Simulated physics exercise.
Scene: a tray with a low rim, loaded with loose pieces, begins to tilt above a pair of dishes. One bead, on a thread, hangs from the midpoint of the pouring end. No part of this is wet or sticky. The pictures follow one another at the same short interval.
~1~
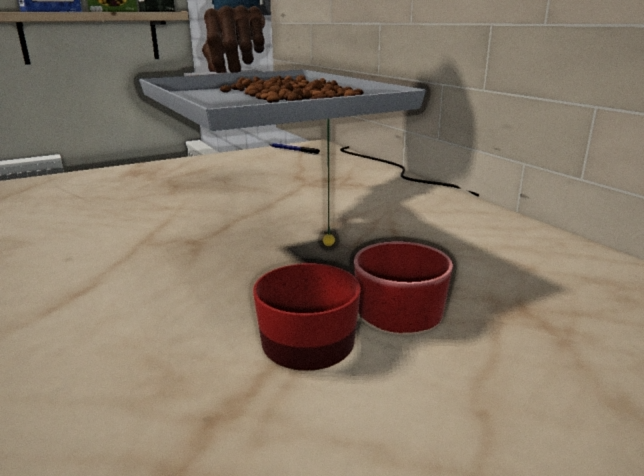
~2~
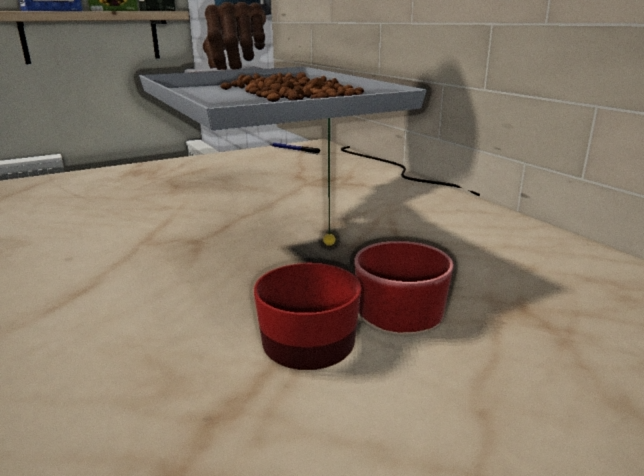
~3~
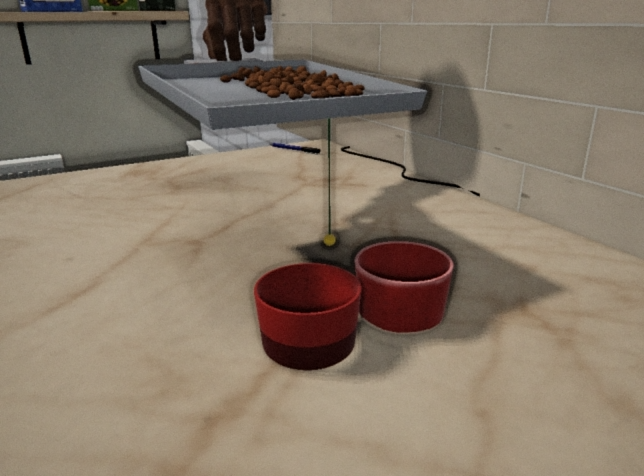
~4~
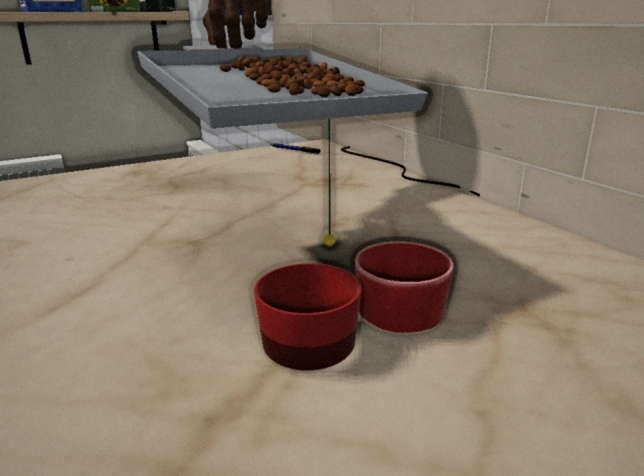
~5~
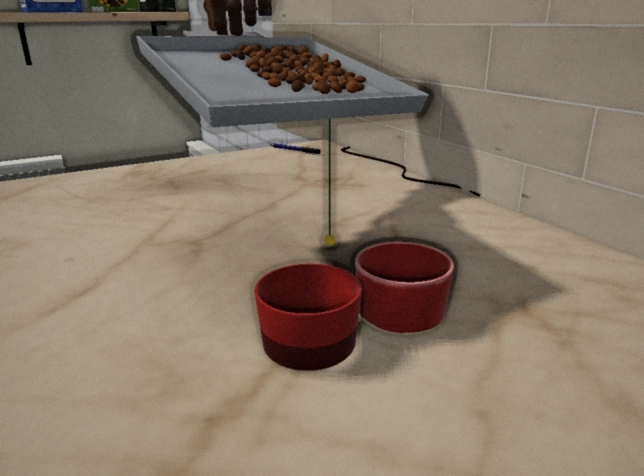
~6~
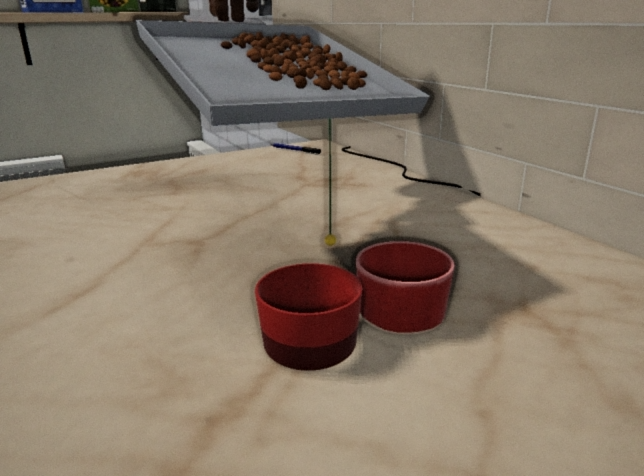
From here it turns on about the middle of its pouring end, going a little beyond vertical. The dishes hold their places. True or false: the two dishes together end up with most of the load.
True.
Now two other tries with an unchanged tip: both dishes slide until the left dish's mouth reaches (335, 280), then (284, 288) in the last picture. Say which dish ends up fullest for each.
Well, the first go goes to the rightmost dish, and the second to the rightmost dish.
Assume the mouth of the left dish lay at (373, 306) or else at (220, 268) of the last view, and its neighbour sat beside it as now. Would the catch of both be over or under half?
Well, a minority share the first time and a minority share the next.
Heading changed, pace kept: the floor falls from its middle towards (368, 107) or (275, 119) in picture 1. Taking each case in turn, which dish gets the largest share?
The first try favours the right of the two, the second the left of the two.
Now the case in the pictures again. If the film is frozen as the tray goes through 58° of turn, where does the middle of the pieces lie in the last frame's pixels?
Around (379, 89).
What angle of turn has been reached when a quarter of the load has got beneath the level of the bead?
Angle: Close to 80°.
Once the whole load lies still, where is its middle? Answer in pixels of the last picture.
Near (410, 306).
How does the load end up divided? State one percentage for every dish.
The share is 10 per cent in the left dish and 60 per cent in the right dish.
Soon, tray tipped steeply; nearly all on the tray; a small part in the air.
A while on, tray tipped right over; about half on the tray; a stray few in the left dish; about a quarter in the right dish; a small part outside both; about a quarter in the air.
Towards the end, tray tipped past a quarter turn; a small part in the left dish; about two thirds in the right dish; about a third outside both.
Finally, tray tipped past a quarter turn; a small part in the left dish; about two thirds in the right dish; about a third outside both.
